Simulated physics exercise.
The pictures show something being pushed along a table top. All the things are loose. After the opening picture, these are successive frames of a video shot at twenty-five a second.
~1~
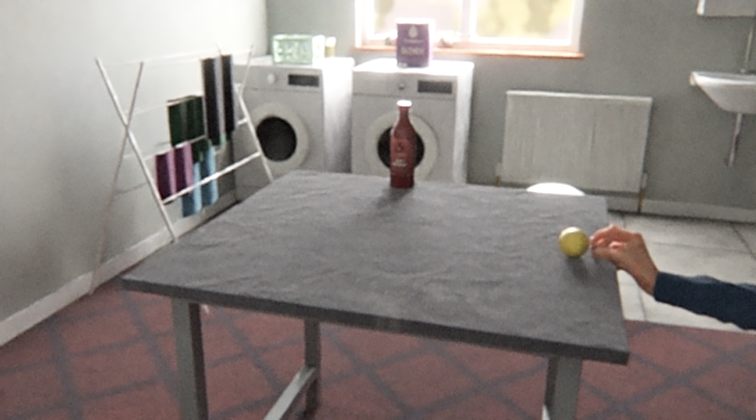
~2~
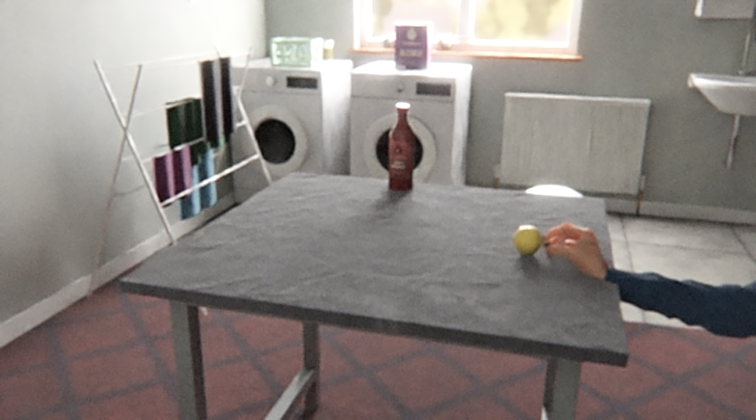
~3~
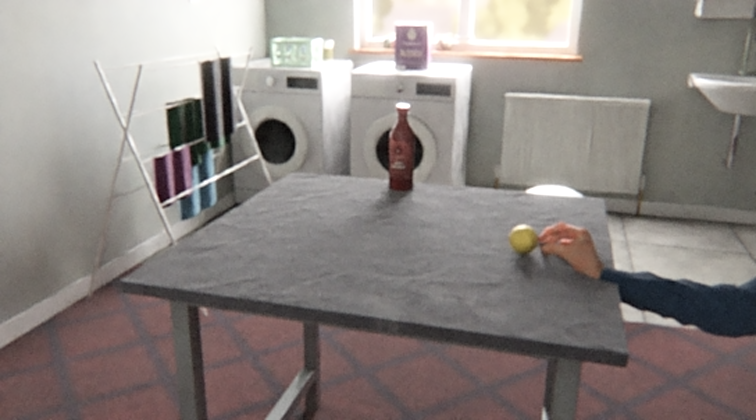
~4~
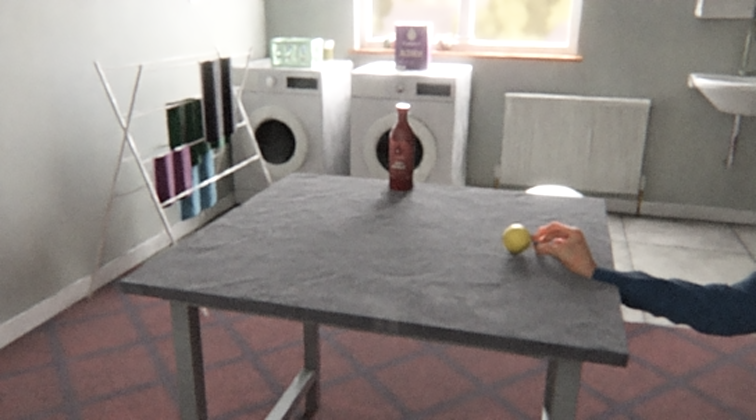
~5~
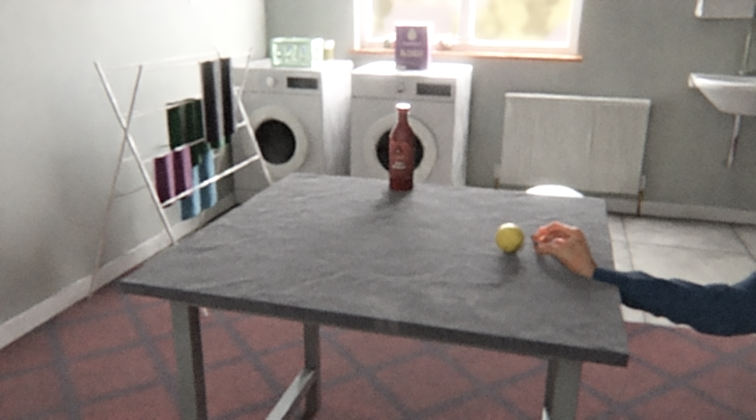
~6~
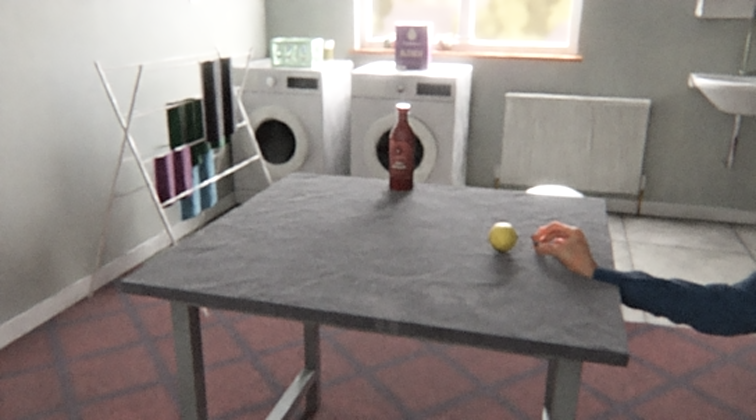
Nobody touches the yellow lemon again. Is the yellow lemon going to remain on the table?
The yellow lemon stays on the table.
Then, 0.20 s later than the last frame, yellow lemon moved about its own width near (473, 234).
Then, 0.40 s later than the last frame, yellow lemon moved well along near (451, 232).
When it is over, moved from the start, yellow lemon. End places, in pixels of the last picture, yellow lemon near (429, 230).
